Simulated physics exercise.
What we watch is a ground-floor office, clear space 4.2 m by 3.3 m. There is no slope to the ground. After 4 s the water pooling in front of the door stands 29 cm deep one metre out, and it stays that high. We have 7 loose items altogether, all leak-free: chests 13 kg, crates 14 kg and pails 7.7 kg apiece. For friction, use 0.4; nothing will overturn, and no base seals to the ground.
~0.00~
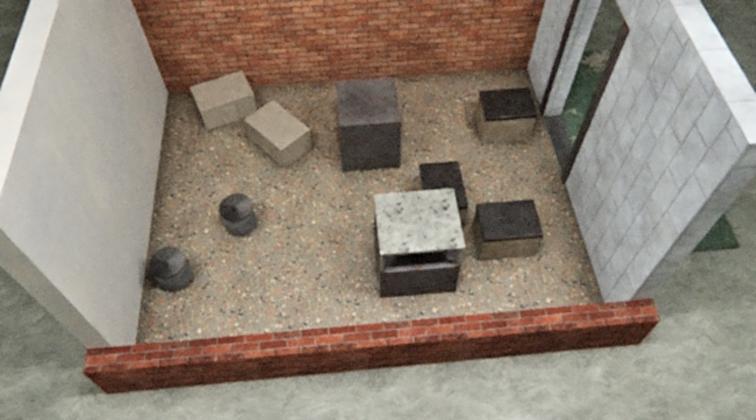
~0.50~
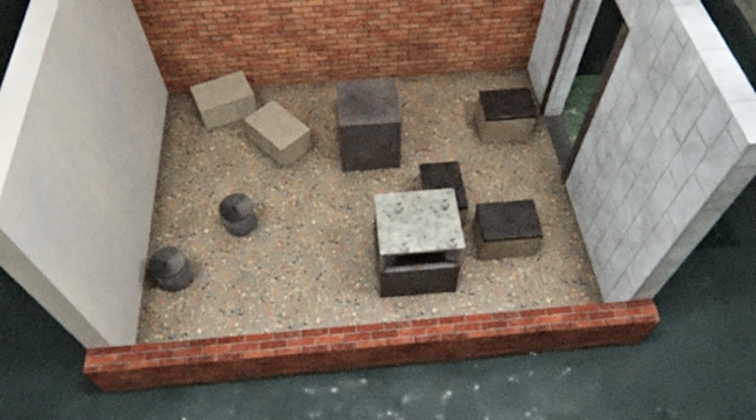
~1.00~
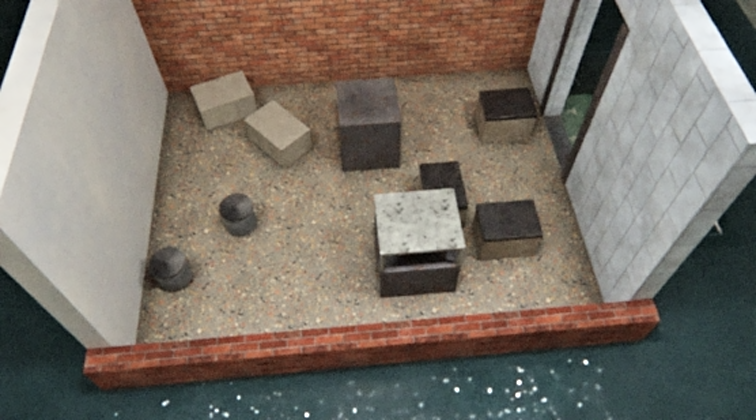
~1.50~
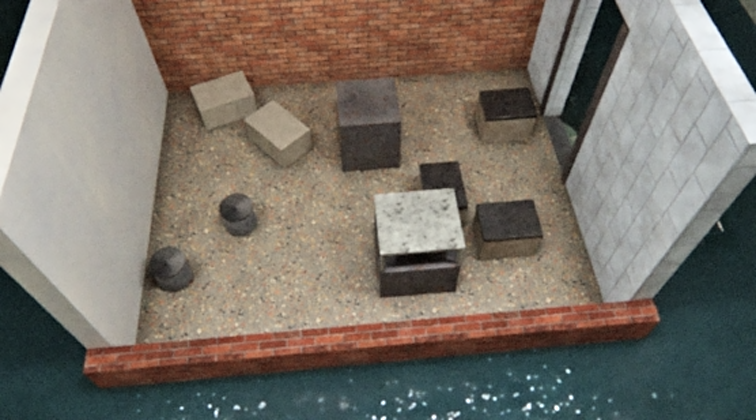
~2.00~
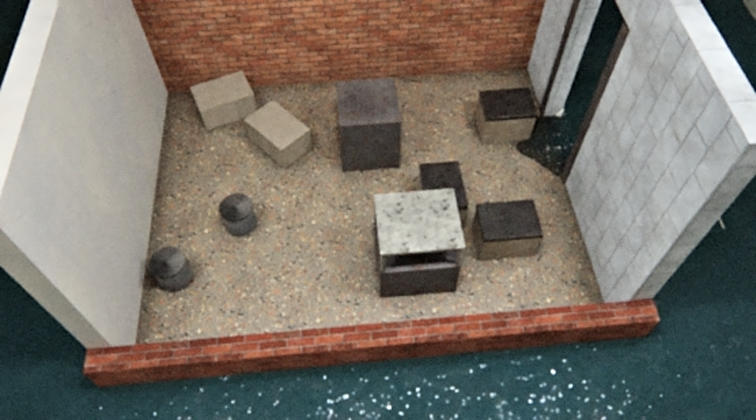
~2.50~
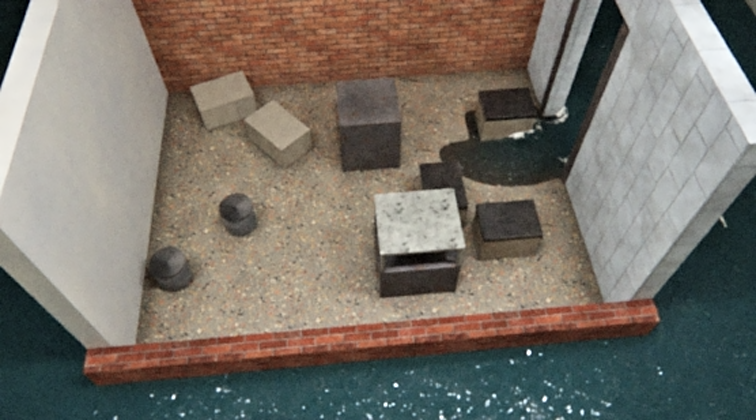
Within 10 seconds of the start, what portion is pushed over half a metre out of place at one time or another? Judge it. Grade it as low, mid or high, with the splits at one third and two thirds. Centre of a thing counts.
Grade: High, two thirds or more.
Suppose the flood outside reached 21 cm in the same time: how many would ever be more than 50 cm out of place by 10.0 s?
Under that setup the answer is 4.
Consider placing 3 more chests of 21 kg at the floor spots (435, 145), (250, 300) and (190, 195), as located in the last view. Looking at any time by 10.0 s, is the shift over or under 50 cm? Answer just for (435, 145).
For that one: Smaller.
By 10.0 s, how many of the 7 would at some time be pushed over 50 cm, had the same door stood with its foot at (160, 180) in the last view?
The count would be 4.
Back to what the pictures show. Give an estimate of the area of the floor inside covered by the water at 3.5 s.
Wet: Near 3.5 m2.
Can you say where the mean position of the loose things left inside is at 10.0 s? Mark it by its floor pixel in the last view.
Centre of the remaining things: Roughly (293, 242).
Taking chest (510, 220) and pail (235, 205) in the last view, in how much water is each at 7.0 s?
First roughly 4 cm, second roughly 6 cm.
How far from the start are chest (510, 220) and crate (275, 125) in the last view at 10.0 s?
10 cm and 140 cm respectively.
After 3.5 s 1 of 7 are over 50 cm from their spots; 0 afloat.
After 4.5 s 2 of 7 are over 50 cm from their spots; 0 afloat.
After 7.0 s 4 of 7 are over 50 cm from their spots; 4 afloat.
After 10.0 s 6 of 7 are over 50 cm from their spots, and 6 have been at some point; 6 afloat.
